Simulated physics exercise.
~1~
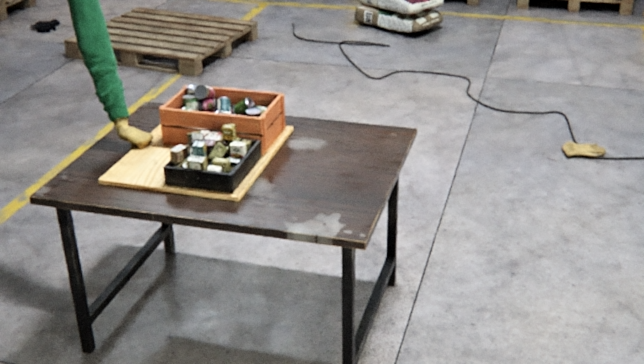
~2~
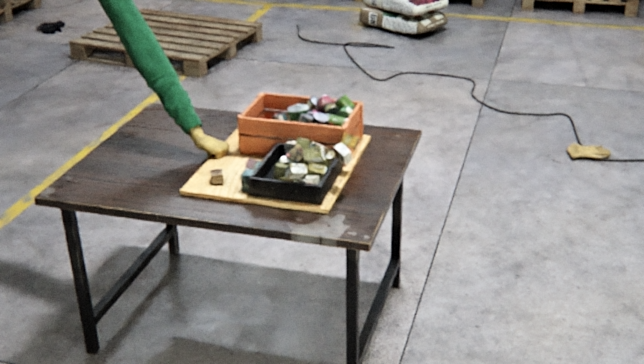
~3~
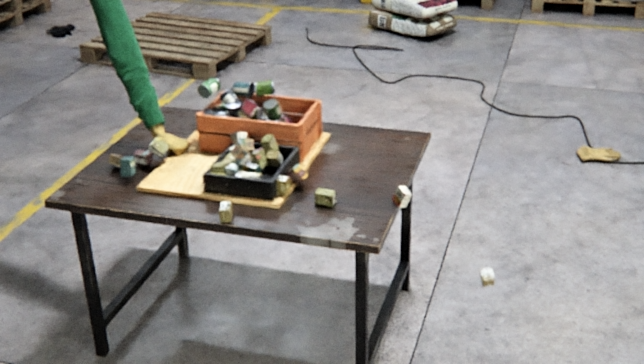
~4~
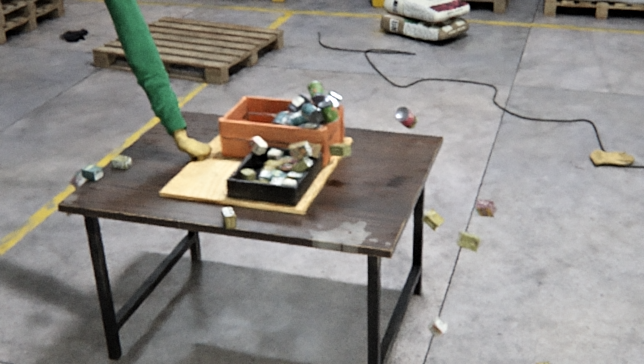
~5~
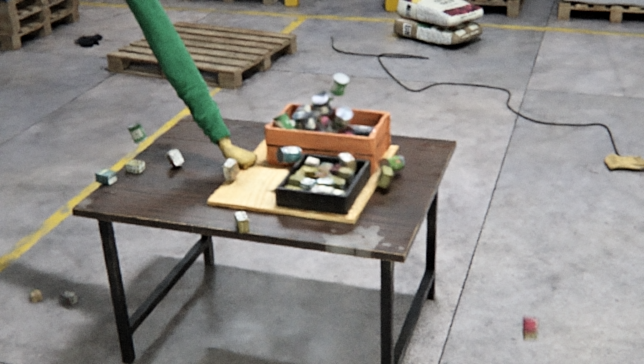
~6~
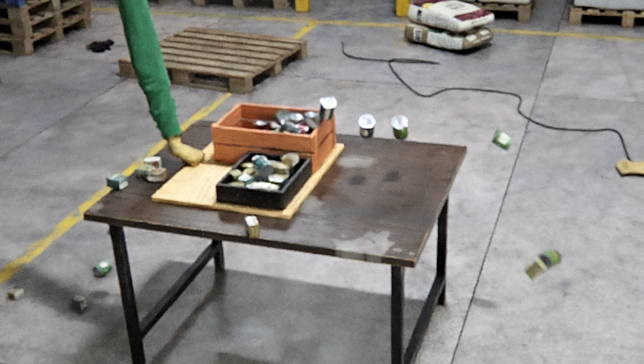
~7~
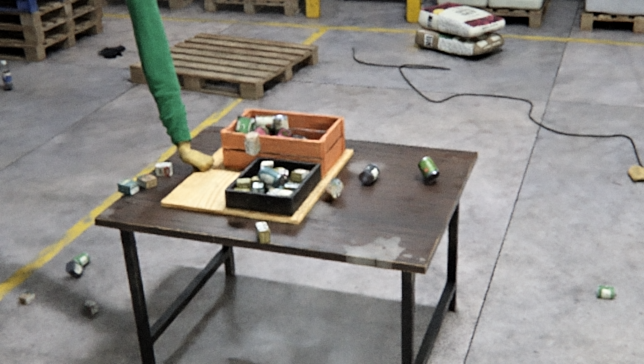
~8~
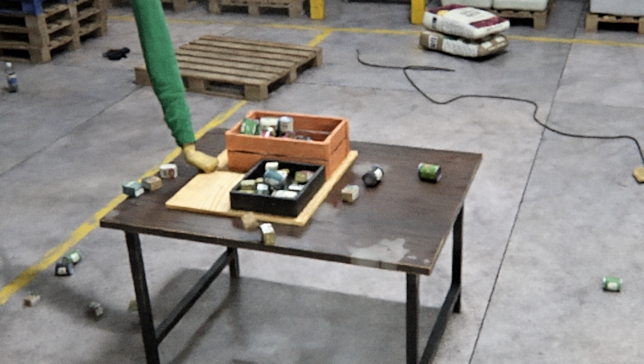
In a warehouse, a green-sleeved, gloved arm shakes a board holding an orange tote and a black tote back and forth on a table, flinging small tins and cartons onto the tabletop and floor, until the board stops with both totes still partly filled.
